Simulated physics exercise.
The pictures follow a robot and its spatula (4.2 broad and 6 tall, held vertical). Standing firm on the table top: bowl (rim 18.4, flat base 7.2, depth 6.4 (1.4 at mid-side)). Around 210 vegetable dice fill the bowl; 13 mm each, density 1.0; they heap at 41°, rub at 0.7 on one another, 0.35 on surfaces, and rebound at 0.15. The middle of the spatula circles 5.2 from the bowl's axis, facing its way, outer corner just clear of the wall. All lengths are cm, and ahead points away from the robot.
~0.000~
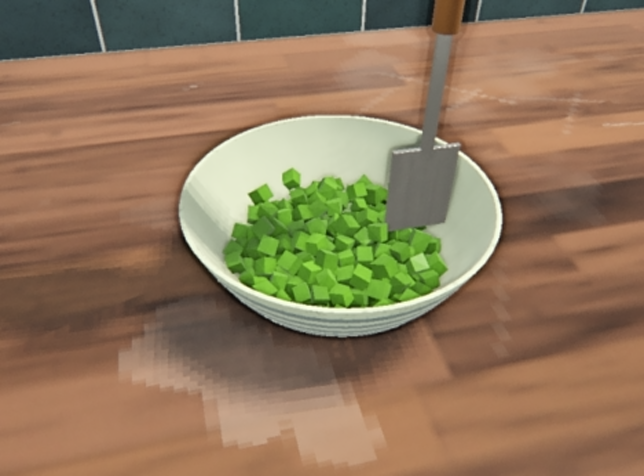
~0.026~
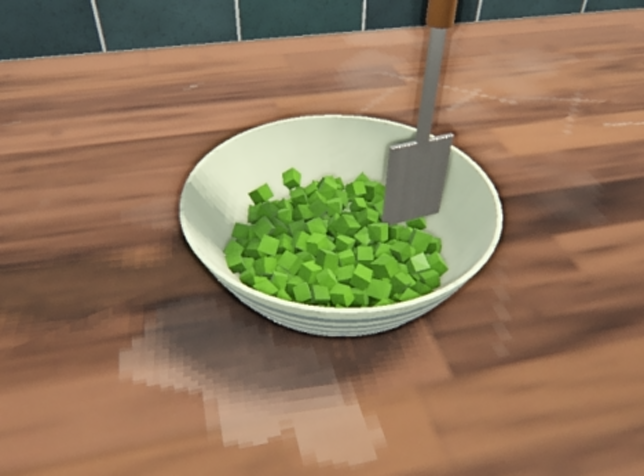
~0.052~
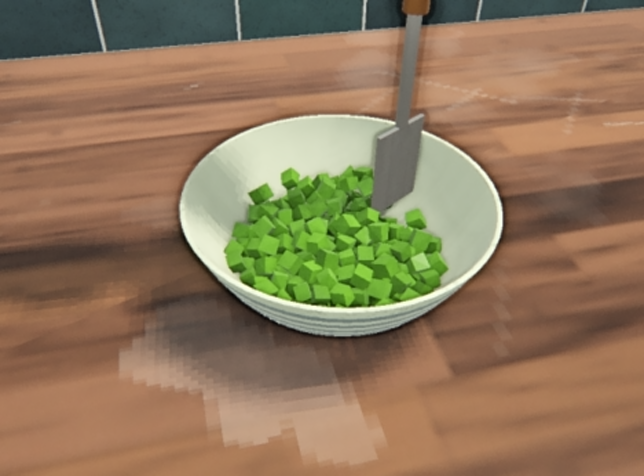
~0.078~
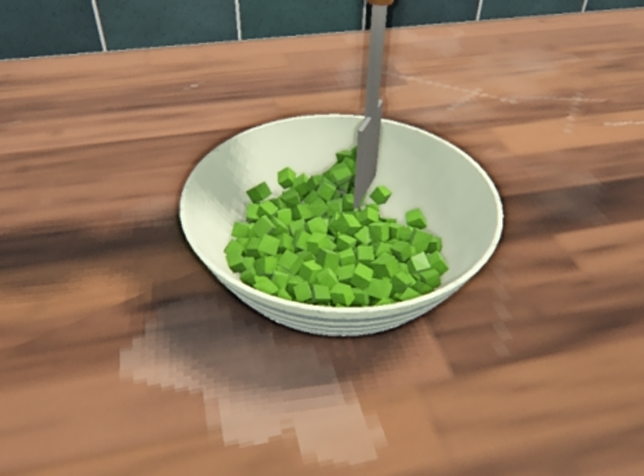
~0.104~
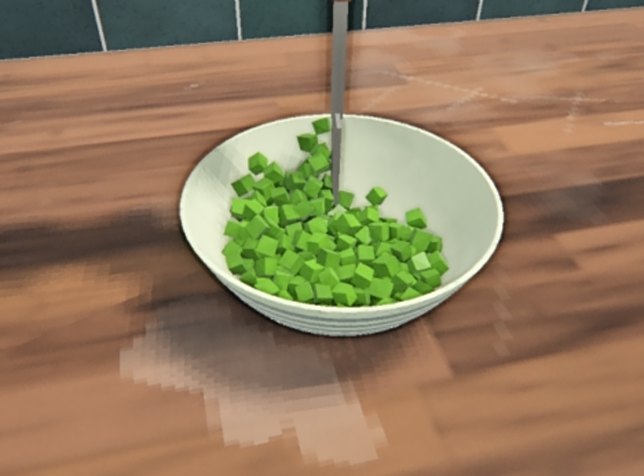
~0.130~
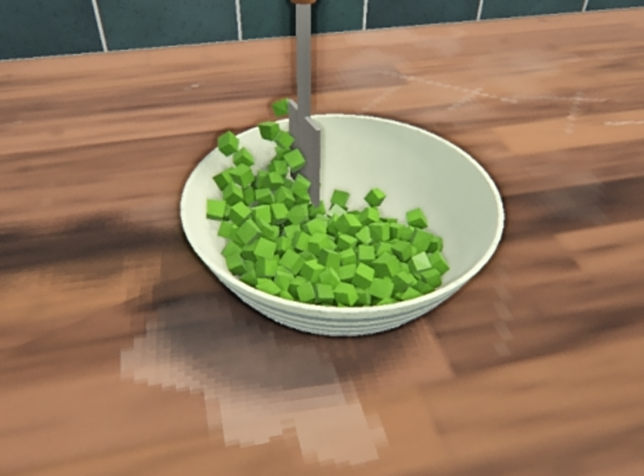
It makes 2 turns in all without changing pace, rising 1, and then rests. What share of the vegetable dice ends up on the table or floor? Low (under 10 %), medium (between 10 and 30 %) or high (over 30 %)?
A high share, over 30 %, ends on the table or floor.
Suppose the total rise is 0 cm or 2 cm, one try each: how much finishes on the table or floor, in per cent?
Some 45 and 25 per cent.
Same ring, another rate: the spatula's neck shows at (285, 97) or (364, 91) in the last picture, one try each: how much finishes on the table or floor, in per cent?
About 40 and 25 per cent.
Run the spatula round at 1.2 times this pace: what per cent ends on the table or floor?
Some 50 per cent.
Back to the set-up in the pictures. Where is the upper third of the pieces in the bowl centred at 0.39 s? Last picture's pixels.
Near (420, 197).
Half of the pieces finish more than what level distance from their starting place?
About 9 cm.
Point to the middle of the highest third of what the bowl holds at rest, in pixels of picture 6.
Around (351, 227).
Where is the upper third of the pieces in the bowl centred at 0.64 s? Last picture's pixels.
Around (302, 296).
After 0.39 s, 342° round, highest piece 9 above the table; 170 in the bowl, 24 on the table or floor, 17 in flight or on the tool.
After 0.64 s, 222° round, highest piece 9 above the table; 133 in the bowl, 63 on the table or floor, 15 in flight or on the tool.
After 0.97 s, 0° round, highest piece 5 above the table; 120 in the bowl, 91 on the table or floor.
After 1.67 s, 0° round, highest piece 5 above the table; 120 in the bowl, 91 on the table or floor.
In the end, 120 in the bowl, 91 on the table or floor. That is 43 % on the table or floor.
